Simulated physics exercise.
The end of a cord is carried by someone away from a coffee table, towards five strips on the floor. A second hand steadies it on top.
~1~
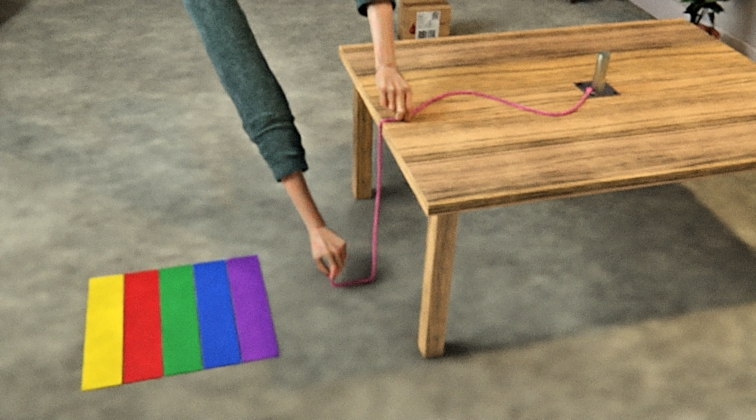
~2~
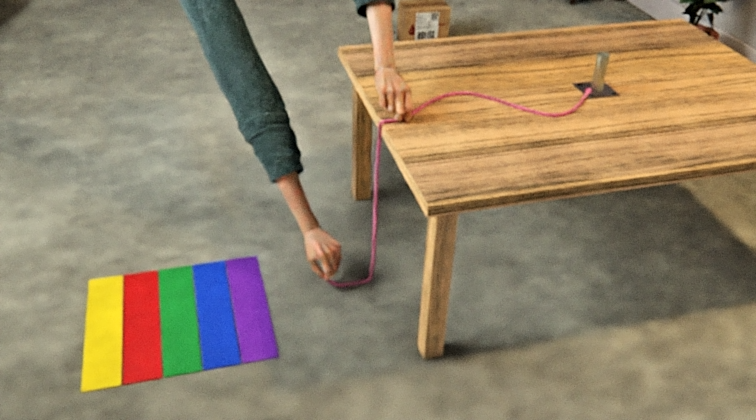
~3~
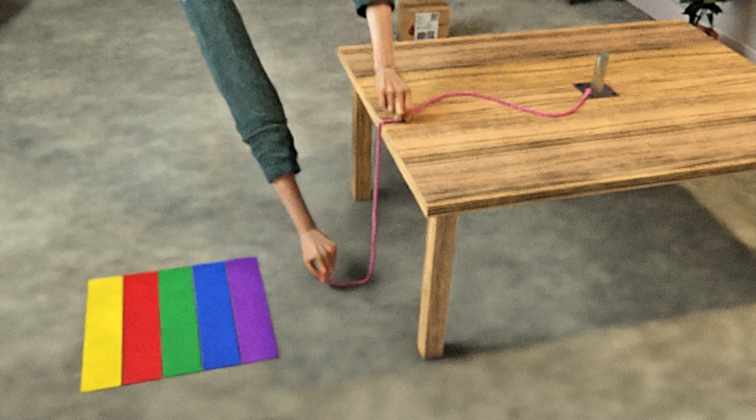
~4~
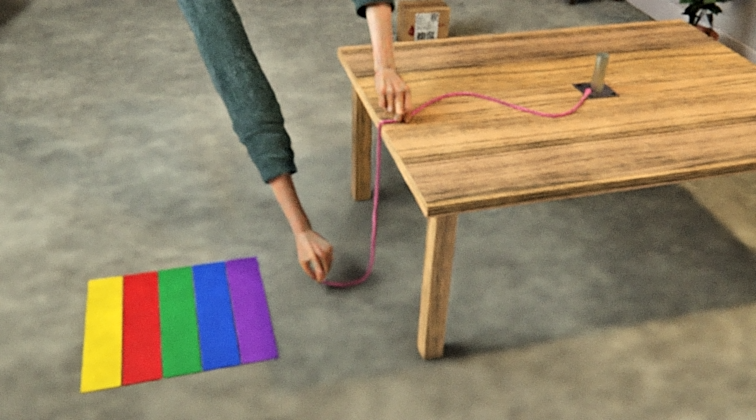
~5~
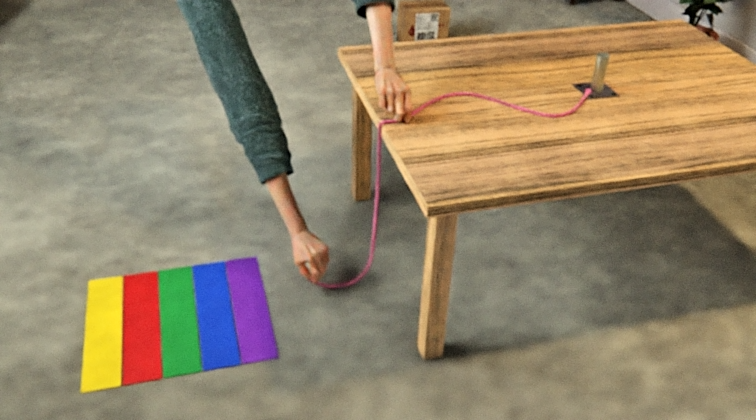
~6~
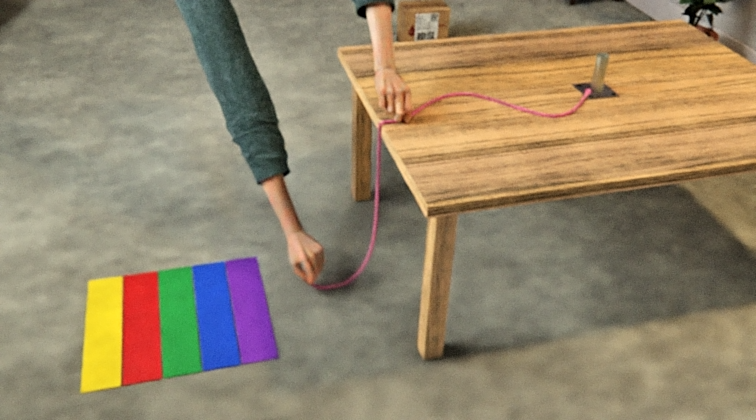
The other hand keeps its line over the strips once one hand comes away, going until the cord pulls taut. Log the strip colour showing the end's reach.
Reach: Red strip.
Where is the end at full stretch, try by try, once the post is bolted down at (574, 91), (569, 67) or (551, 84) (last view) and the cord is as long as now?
(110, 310), (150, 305) and (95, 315), in that order.
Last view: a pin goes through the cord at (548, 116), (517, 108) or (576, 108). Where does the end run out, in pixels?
Roughly (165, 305), (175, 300) and (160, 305).
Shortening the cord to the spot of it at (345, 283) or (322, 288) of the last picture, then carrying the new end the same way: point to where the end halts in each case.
The pixels are (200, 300) and (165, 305), in that order.
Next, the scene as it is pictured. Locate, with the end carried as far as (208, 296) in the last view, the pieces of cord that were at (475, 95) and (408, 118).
They end up close to (443, 109) and (372, 146).
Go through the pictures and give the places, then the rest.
The first picture shows end (331, 276); purple (257, 338); blue (220, 345); green (182, 351); red (143, 358); yellow (103, 365).
The second picture shows end (325, 277); cord through (579, 105) (511, 105) (437, 99) (380, 130) (376, 199) (373, 262).
The third picture shows end (321, 278).
The fourth picture shows end (317, 279); cord through (578, 105) (510, 105) (436, 100) (380, 130) (376, 199) (371, 263).
The fifth picture shows end (313, 280).
The sixth picture shows end (308, 281); cord through (578, 106) (510, 106) (436, 100) (380, 131) (377, 199) (365, 264).
Soon after, end near (208, 296); over blue.
After that, end near (165, 303); over green.
At the stop, end near (140, 307); over red. Over red.
